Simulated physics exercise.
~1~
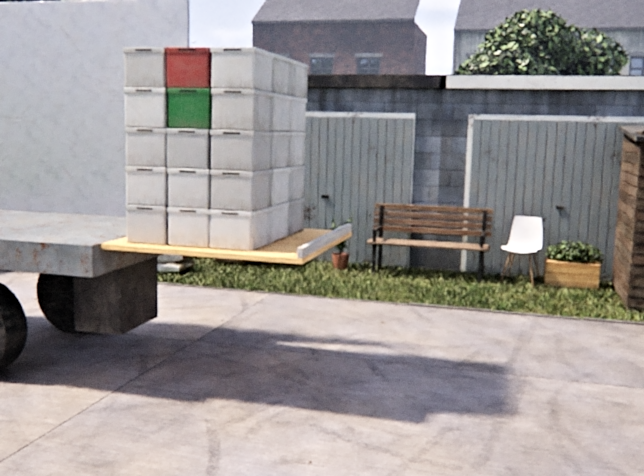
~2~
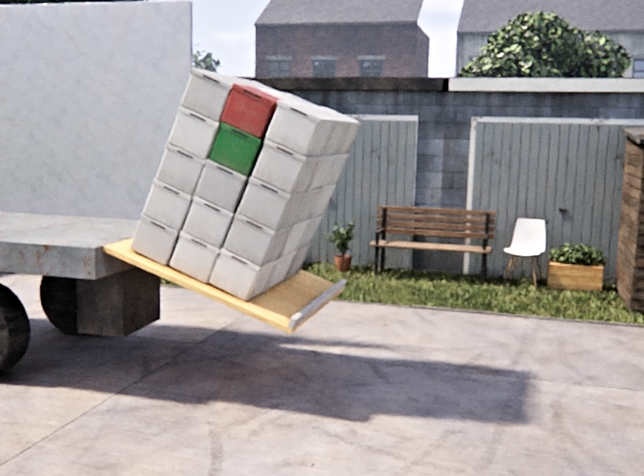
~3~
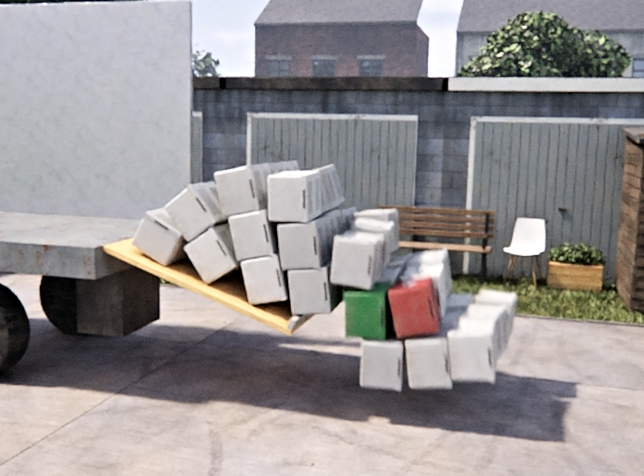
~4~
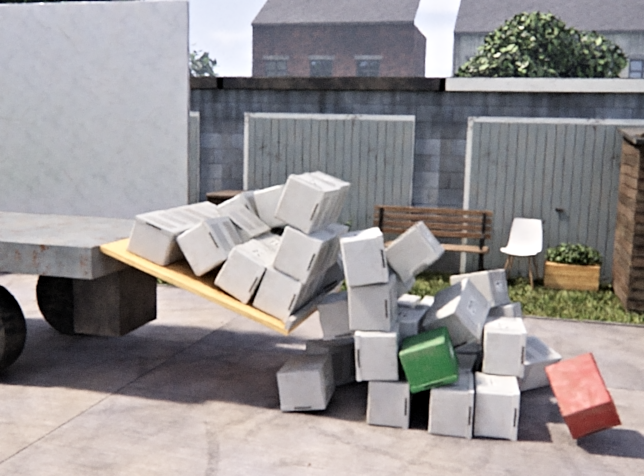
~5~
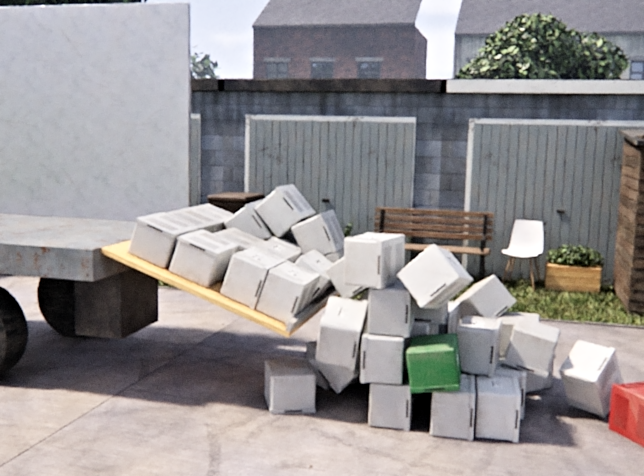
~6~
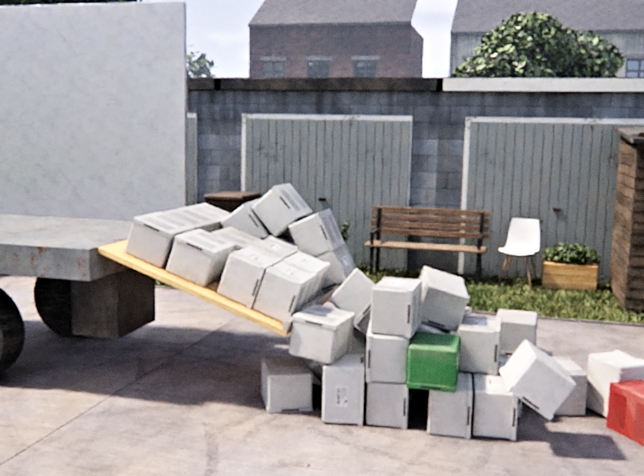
At the start, a tall block of pale grey lidded totes, with one red and one green near the top, stands on a yellow platform at the back of a lorry. The platform's right end droops, and the whole stack leans to the right with it. The stack then breaks apart, its upper totes pitching over the edge toward the concrete. More totes tumble after them, and the red one rolls away to the right. Finally the platform stays sloped with some totes still heaped on it, while most lie piled on the ground, the green one among them and the red one at far right.
